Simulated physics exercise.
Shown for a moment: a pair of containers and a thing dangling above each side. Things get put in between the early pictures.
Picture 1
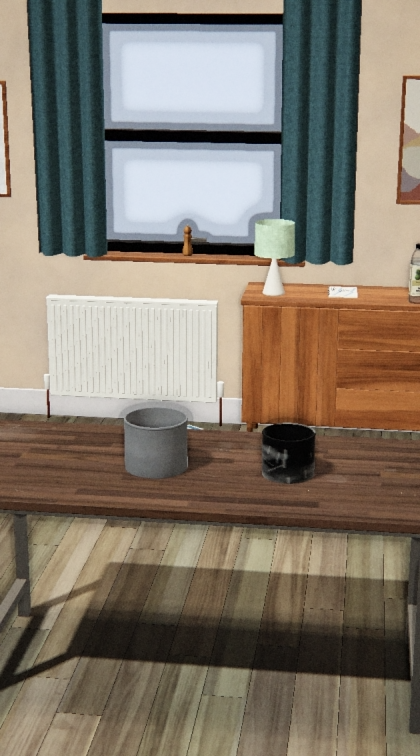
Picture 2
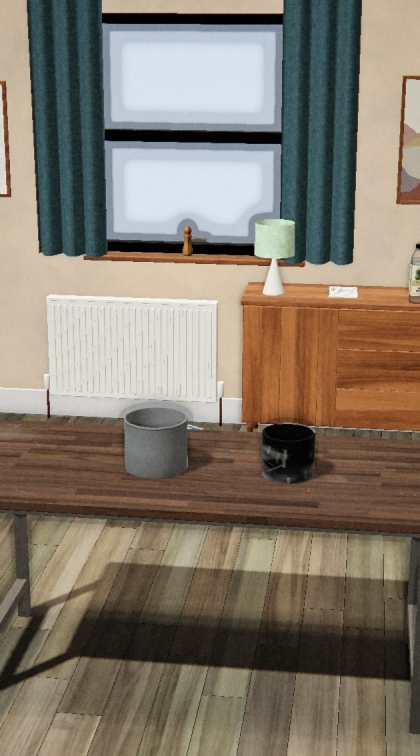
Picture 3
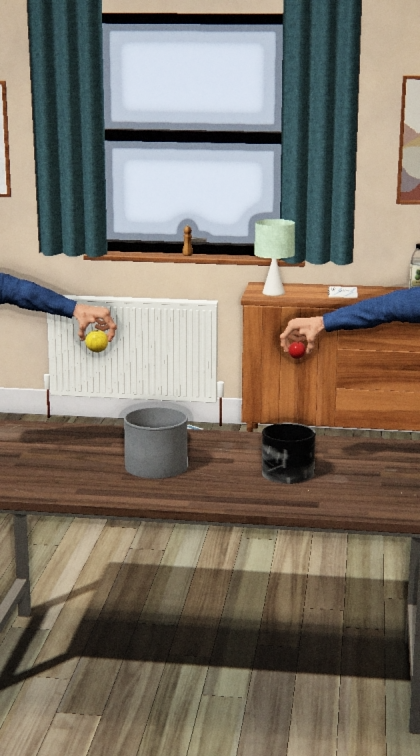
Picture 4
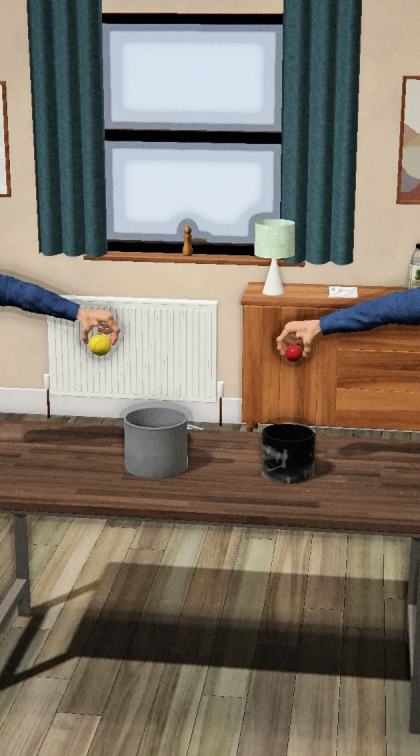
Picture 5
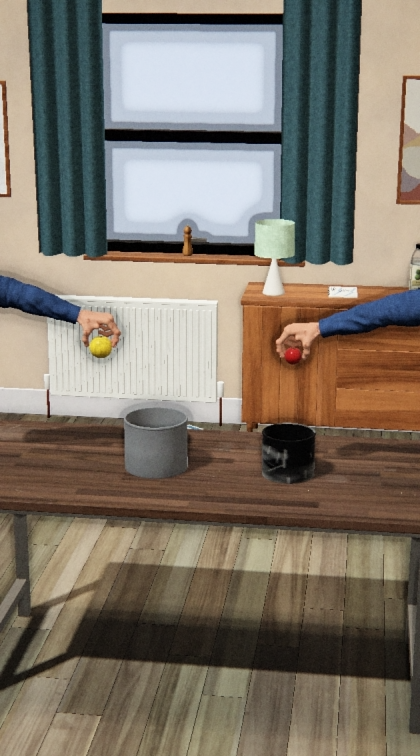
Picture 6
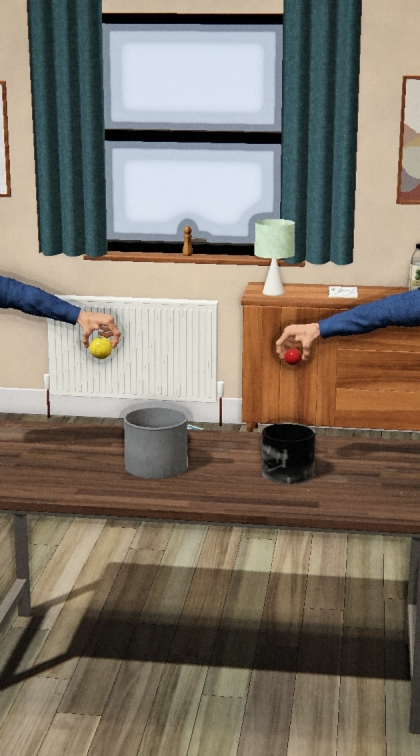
Two containers, a grey pot on the left and a smaller black one on the right, stand on a dark wooden table in a room seen from the front, slightly above. Behind them are a white radiator, a teal-curtained window and a wooden sideboard with a green-shaded lamp. Two blue-sleeved arms come in from either side, holding a yellow fruit and a red one, shift slightly inward, then stay nearly motionless before a still camera.
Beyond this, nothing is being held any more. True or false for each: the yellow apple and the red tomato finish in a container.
Verdict: Yellow apple - false; red tomato - true.
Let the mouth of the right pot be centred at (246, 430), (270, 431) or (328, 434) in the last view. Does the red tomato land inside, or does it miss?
Does not go in; drops in; does not go in.
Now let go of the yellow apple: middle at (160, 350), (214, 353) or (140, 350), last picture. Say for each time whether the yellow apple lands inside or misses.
The yellow apple: Makes it in; stays out; makes it in.
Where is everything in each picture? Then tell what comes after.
Right pot (288, 453), in the first frame.
Left bucket (156, 442), in the second frame.
Still on the way; yellow apple (97, 341); right pot (288, 453), in the third frame.
Still on the way; red tomato (294, 353); left bucket (156, 442), in the fourth frame.
Still on the way; yellow apple (101, 347); right pot (288, 453), in the fifth frame.
In place, still held; yellow apple (101, 348); red tomato (293, 357); left bucket (156, 442), in the sixth frame.
Then, 0.20 s after the last picture, yellow apple falling near (102, 386); red tomato falling near (292, 395).
At rest, the yellow apple misses, near (103, 454); the red tomato lands inside, near (290, 464).
